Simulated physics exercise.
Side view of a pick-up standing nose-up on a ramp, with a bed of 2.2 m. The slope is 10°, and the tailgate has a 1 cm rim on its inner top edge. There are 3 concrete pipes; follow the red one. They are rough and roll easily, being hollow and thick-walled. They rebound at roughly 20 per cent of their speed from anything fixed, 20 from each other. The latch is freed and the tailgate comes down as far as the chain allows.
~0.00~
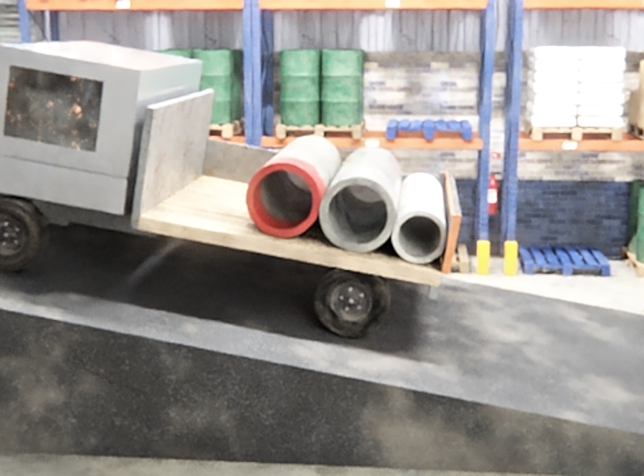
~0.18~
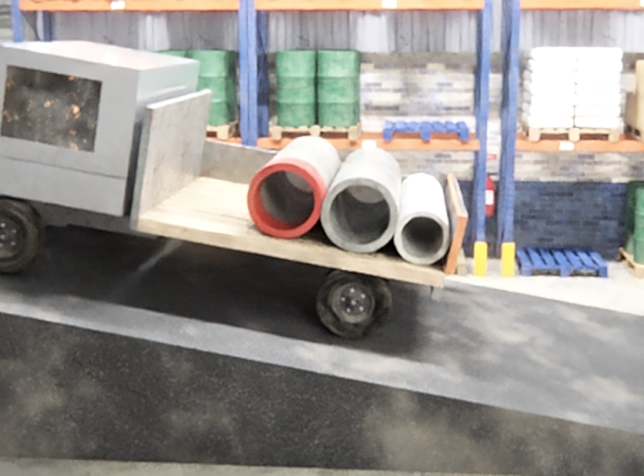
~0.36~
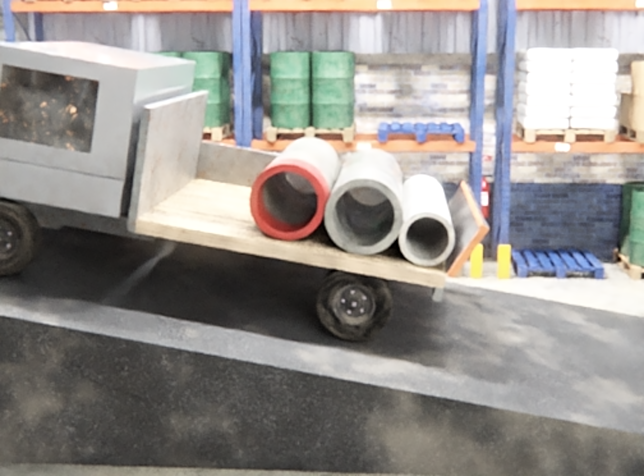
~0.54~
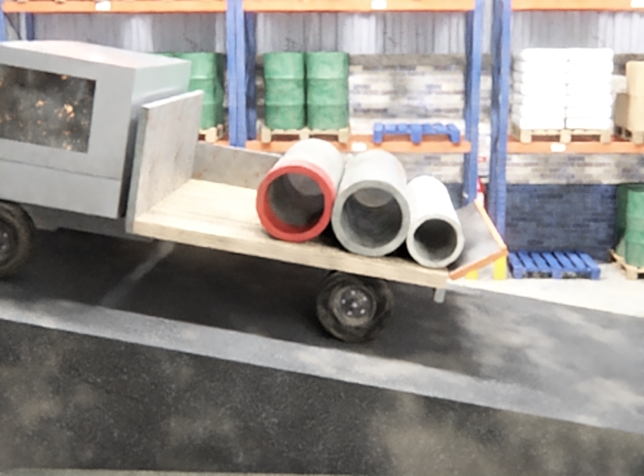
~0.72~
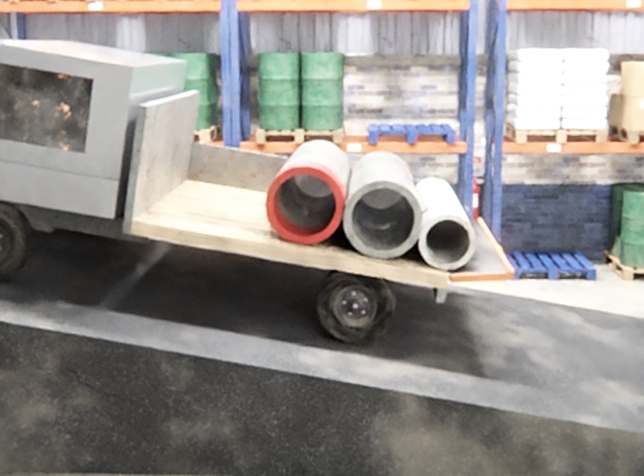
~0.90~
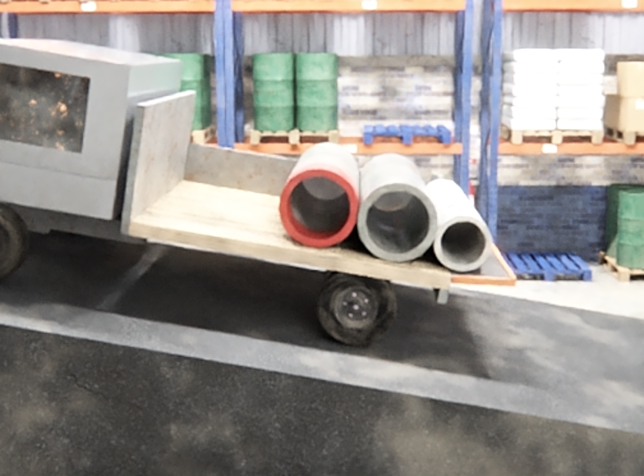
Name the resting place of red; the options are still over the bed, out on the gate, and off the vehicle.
Red is left off the vehicle.
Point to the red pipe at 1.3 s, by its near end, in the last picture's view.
At about (354, 215).
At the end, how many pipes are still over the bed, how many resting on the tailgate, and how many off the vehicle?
In that order: 0, 0, 3.
By 1.3 s, red is on the bed, 75 cm short of the hinge, rolling right; 0 out so far.
By 1.8 s, red is on the bed, 45 cm short of the hinge, rolling right; 1 out so far.
By 2.4 s, red is on the gate, 5 cm past the hinge, rolling right; 2 out so far.
By 3.0 s, red is dropping off the gate; 3 out so far.
Finally (4.6 s), red is off the vehicle; 3 out so far.
